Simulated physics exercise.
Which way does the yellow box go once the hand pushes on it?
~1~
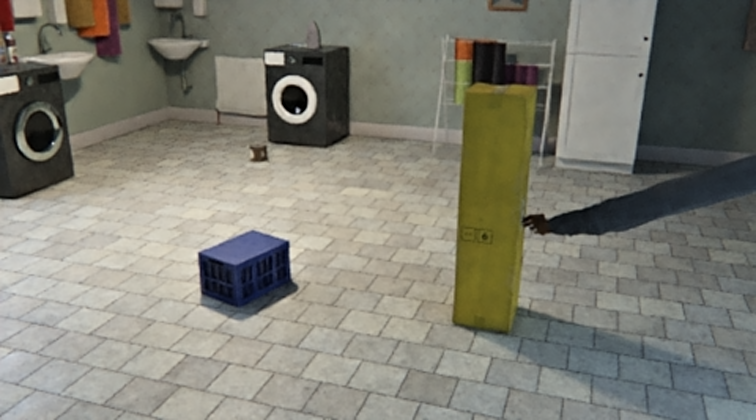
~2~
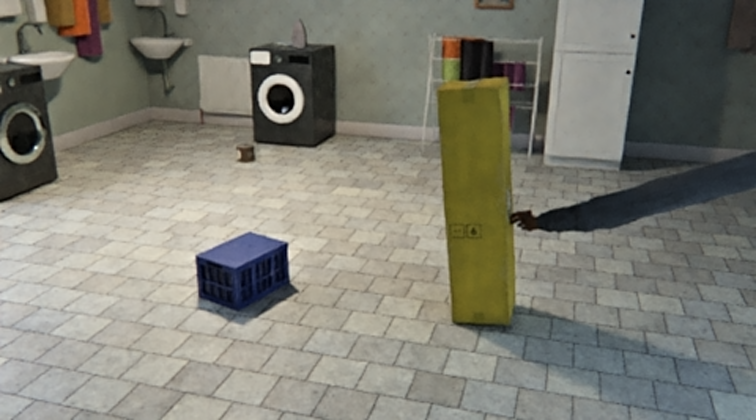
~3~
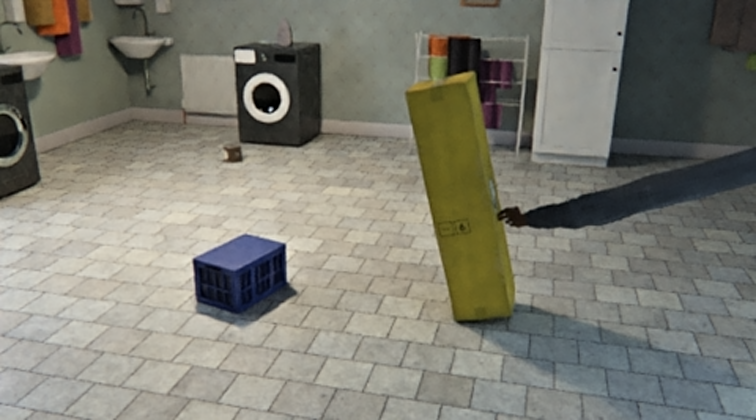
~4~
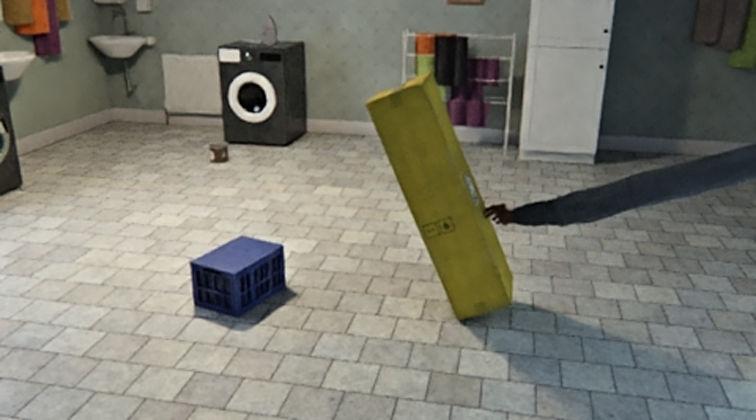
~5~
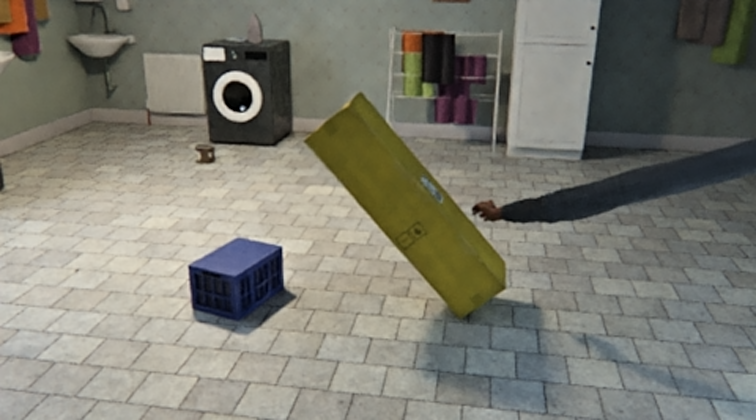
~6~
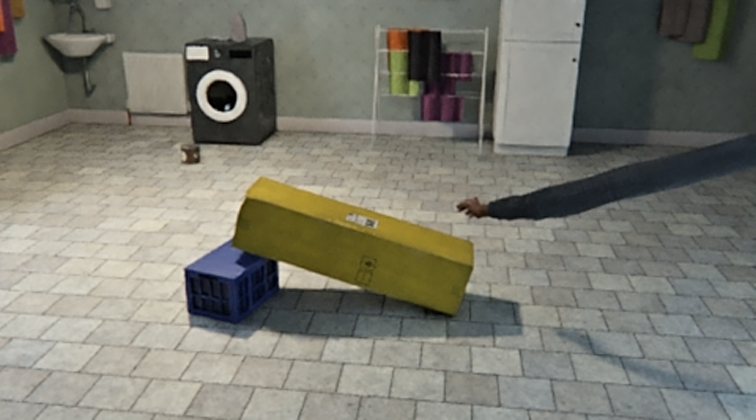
The yellow box moves to the left, tipping over toward the blue crate.
